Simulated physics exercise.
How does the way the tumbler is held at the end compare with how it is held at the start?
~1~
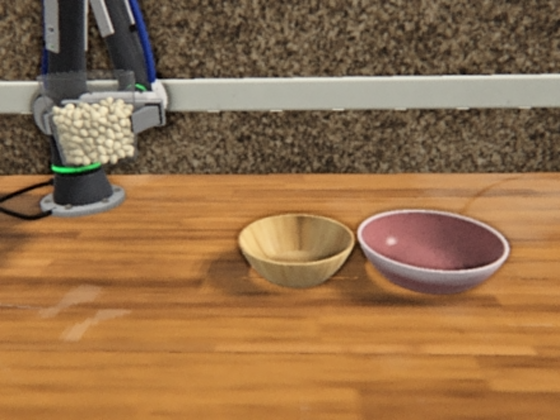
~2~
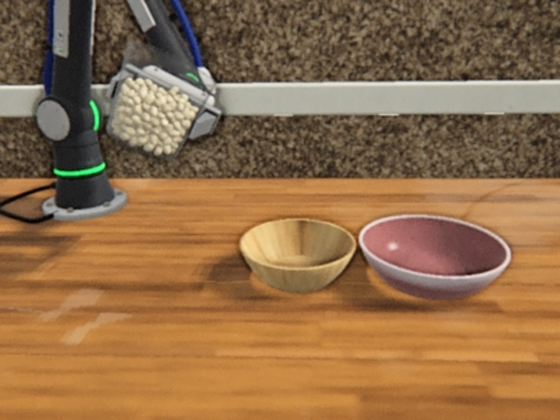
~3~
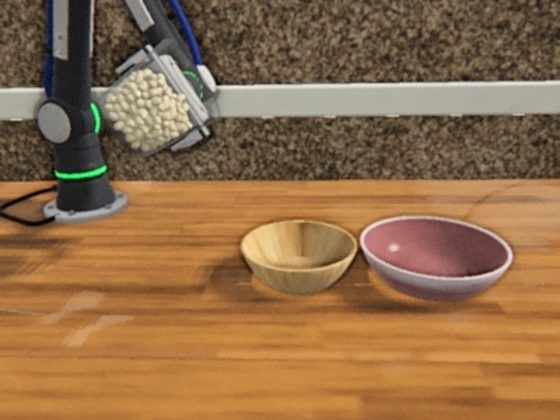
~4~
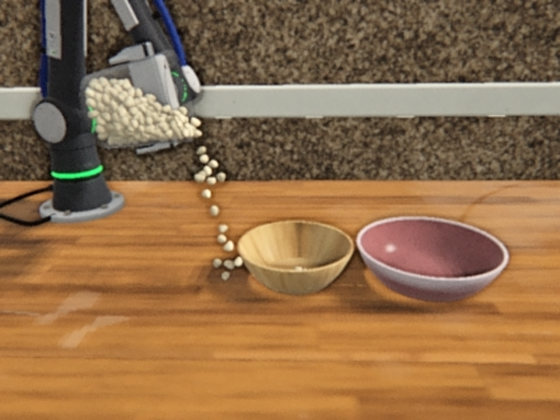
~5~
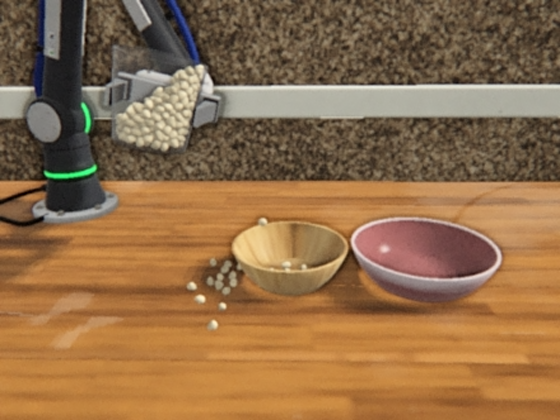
At the start the tumbler is held upright, while at the end it is leaning slightly.
We see a robot arm move a clear tumbler of pale beans right and tip it toward a wooden bowl beside a pink one. Some beans spill, and the tumbler tilts back still mostly full, leaving a few beans in the wooden bowl and more on the table.
